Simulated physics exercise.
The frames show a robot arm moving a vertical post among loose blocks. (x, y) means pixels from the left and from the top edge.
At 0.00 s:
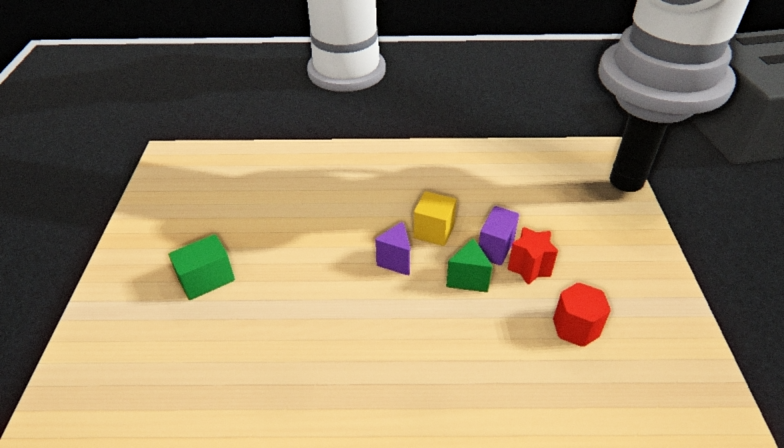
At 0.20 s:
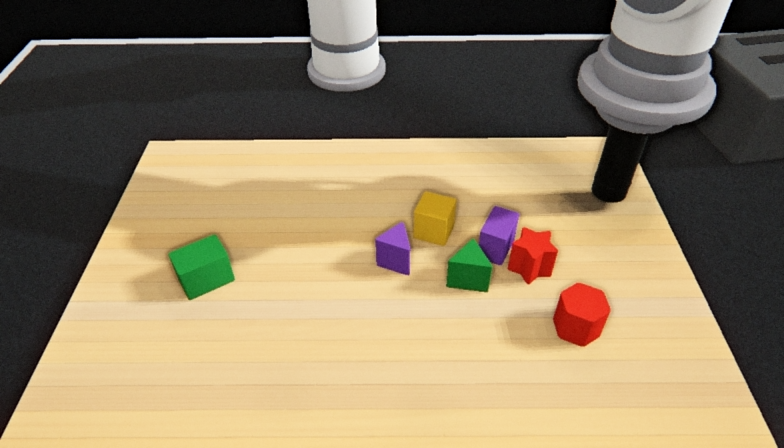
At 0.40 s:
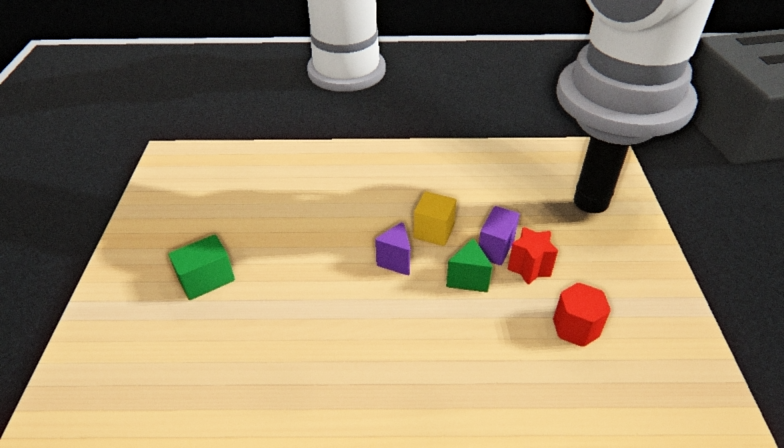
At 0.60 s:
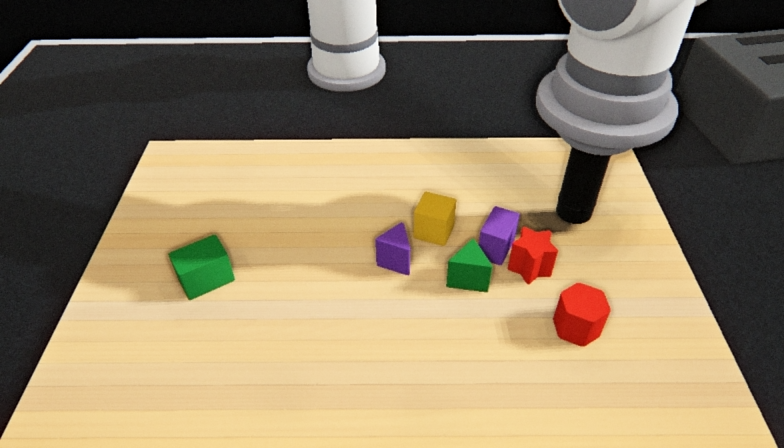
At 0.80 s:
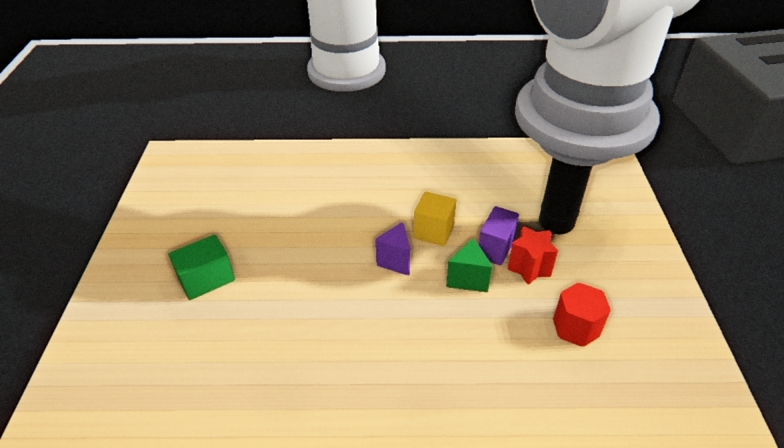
A robot arm moves its black post left and nearer, up beside the red star.
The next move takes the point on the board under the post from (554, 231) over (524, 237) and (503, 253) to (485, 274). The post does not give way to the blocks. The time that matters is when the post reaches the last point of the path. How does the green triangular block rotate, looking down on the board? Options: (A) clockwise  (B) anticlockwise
My answer is option B.
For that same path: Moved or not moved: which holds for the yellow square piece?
Well, the yellow square piece holds its place.
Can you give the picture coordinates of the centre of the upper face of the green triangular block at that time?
Top centre: (452, 268).
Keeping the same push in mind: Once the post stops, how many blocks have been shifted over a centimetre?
Three or more blocks.
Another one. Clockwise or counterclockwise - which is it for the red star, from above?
Viewed from above, counterclockwise.
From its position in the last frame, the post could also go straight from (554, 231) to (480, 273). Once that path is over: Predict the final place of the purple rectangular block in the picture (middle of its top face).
My best guess is (464, 225).
The first path, step by step. One third of the way, post at (525, 229); purple rectangular block at (493, 225).
Two thirds of the way, post at (504, 246); green triangular block at (458, 264), turned 50° anticlockwise; purple rectangular block at (466, 237), turned 15° clockwise; red star at (532, 249), turned 50° anticlockwise.
At the end, post at (486, 266); yellow square piece not moved; green triangular block at (452, 268), turned 70° anticlockwise; purple rectangular block at (445, 245), turned 55° clockwise; red star at (531, 254), turned 75° anticlockwise.
